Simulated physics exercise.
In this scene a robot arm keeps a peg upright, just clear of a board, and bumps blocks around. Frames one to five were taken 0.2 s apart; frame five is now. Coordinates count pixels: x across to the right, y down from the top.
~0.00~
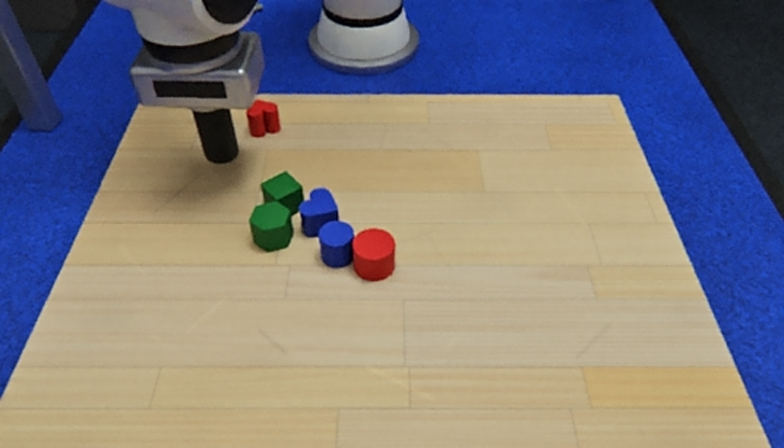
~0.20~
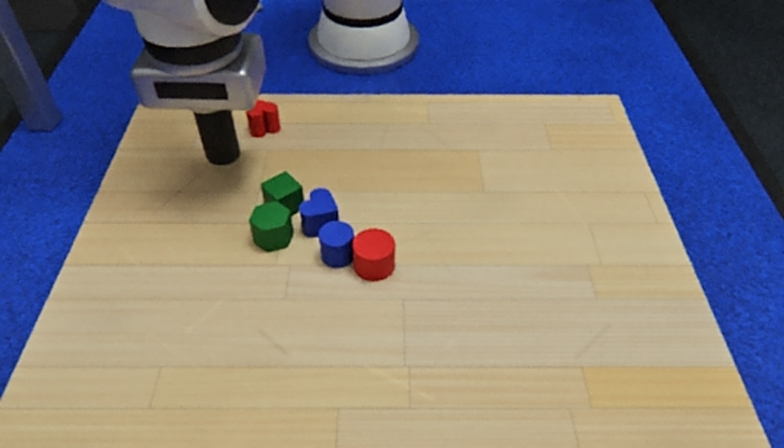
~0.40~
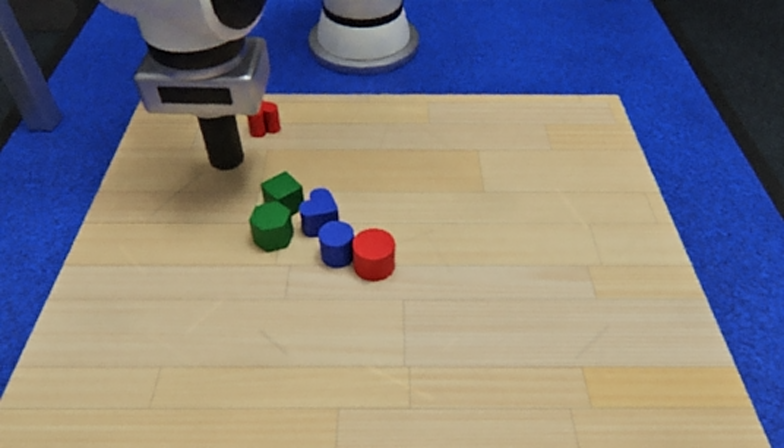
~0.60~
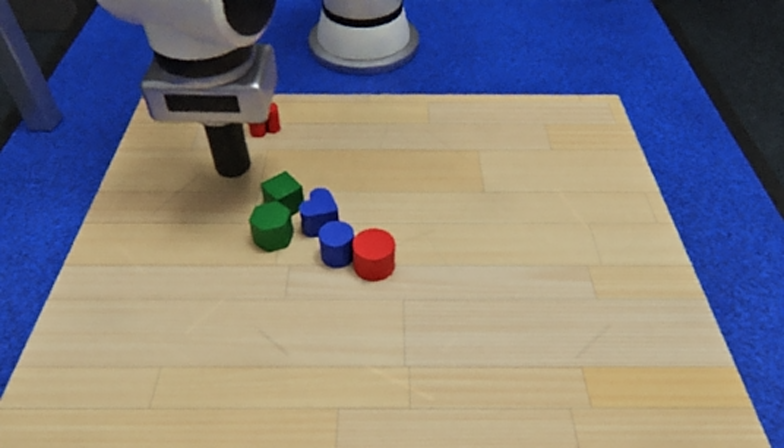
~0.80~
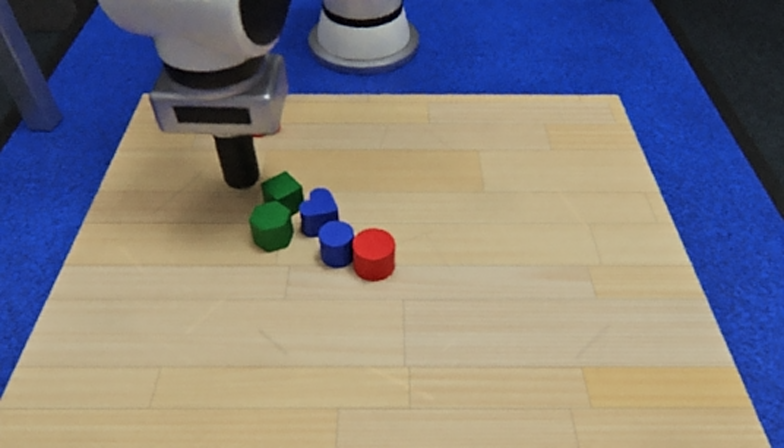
A robot arm with a black peg moved slowly down and slightly right over a wooden board, nearing a cluster of green, blue and red blocks, while the blocks all stayed still.
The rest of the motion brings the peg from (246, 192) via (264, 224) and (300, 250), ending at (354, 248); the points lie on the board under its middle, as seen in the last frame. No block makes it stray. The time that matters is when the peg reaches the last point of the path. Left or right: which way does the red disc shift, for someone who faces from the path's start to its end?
The left.
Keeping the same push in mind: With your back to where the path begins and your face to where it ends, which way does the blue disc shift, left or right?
Goes left.
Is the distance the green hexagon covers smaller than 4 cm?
Going by the path, no.
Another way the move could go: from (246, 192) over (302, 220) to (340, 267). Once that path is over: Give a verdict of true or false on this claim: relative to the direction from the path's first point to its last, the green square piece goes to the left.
This is true.
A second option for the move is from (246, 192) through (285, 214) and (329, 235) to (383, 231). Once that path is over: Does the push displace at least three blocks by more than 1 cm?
Going by the path, yes.
The first path, step by step. One third of the way, peg at (261, 211); green hexagon at (278, 225); green square piece at (294, 193), turned 70° anticlockwise.
Two thirds of the way, peg at (299, 236); green hexagon at (310, 255); green square piece at (297, 195), turned 90° anticlockwise; blue disc at (341, 234); red disc at (379, 243).
At the end, peg at (353, 235); green hexagon at (318, 259), turned 20° clockwise; green square piece at (297, 195), turned 90° anticlockwise; blue disc at (387, 237); red disc at (421, 254).
